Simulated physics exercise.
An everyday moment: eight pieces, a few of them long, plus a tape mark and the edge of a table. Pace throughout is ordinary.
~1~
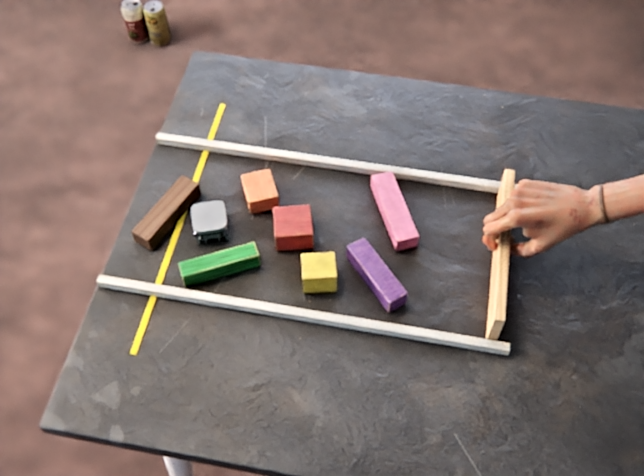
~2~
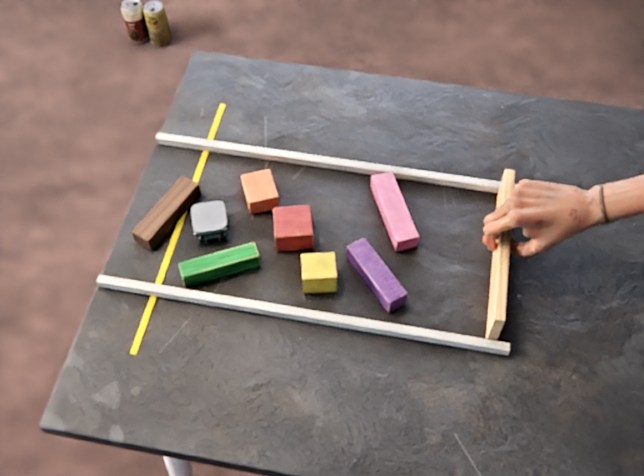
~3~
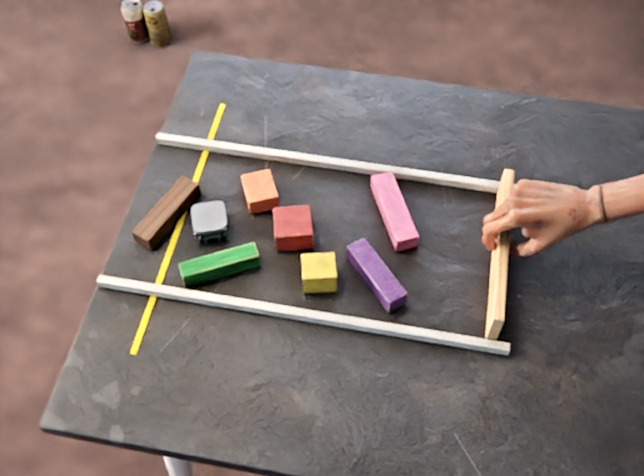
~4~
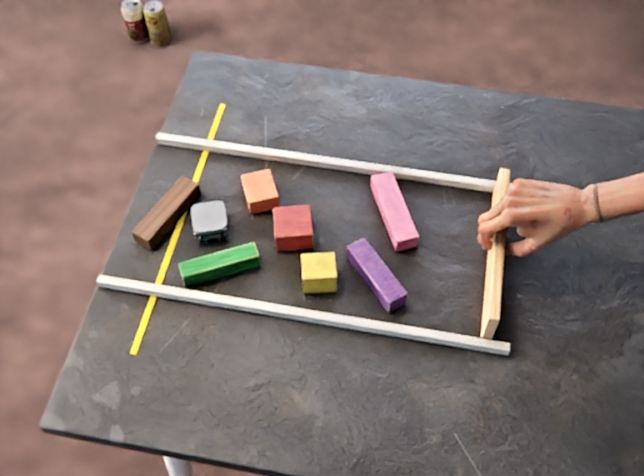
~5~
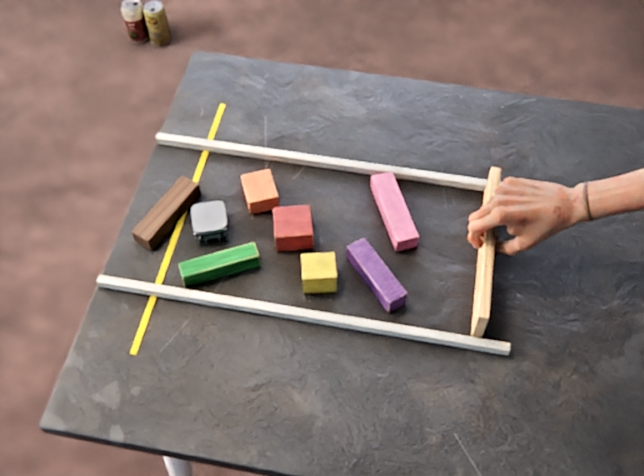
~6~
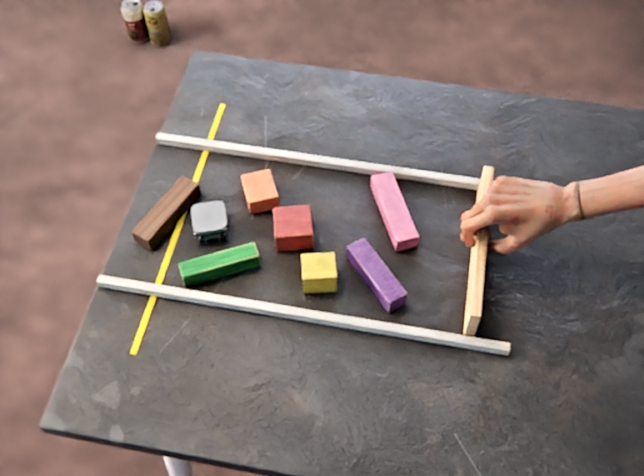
A wooden board at the right, gripped by a hand, stays still at first, then slides slightly left between two white rails, while the eight separate coloured pieces on the dark table, including a brown stick and pink bar, remain motionless.
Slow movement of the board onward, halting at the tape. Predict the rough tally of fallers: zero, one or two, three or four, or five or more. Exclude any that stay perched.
Tally: Three or four.
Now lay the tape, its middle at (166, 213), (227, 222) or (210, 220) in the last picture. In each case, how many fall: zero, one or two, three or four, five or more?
The falls would be three to four; one or two; one to two.
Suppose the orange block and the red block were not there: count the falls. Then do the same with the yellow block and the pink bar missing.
The counts: 3 and 2.
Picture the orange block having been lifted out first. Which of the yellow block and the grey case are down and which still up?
The yellow block: Remains. The grey case: Drops.
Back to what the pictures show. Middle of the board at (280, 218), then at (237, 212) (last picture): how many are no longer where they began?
Note: First position 8; second position 8.
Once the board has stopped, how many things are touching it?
It's touching 2 at the end.
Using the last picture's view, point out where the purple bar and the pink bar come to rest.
Purple bar at about (150, 236), pink bar at about (183, 177).
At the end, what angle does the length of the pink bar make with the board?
I'd say it's about 0° out of line.
Early on, none off yet; brown stick at rest near (167, 212); grey case at rest near (210, 223); green stick at rest near (220, 264).
Finally, the number that fall off is three or four; lost, red block, green stick, grey case and brown stick.
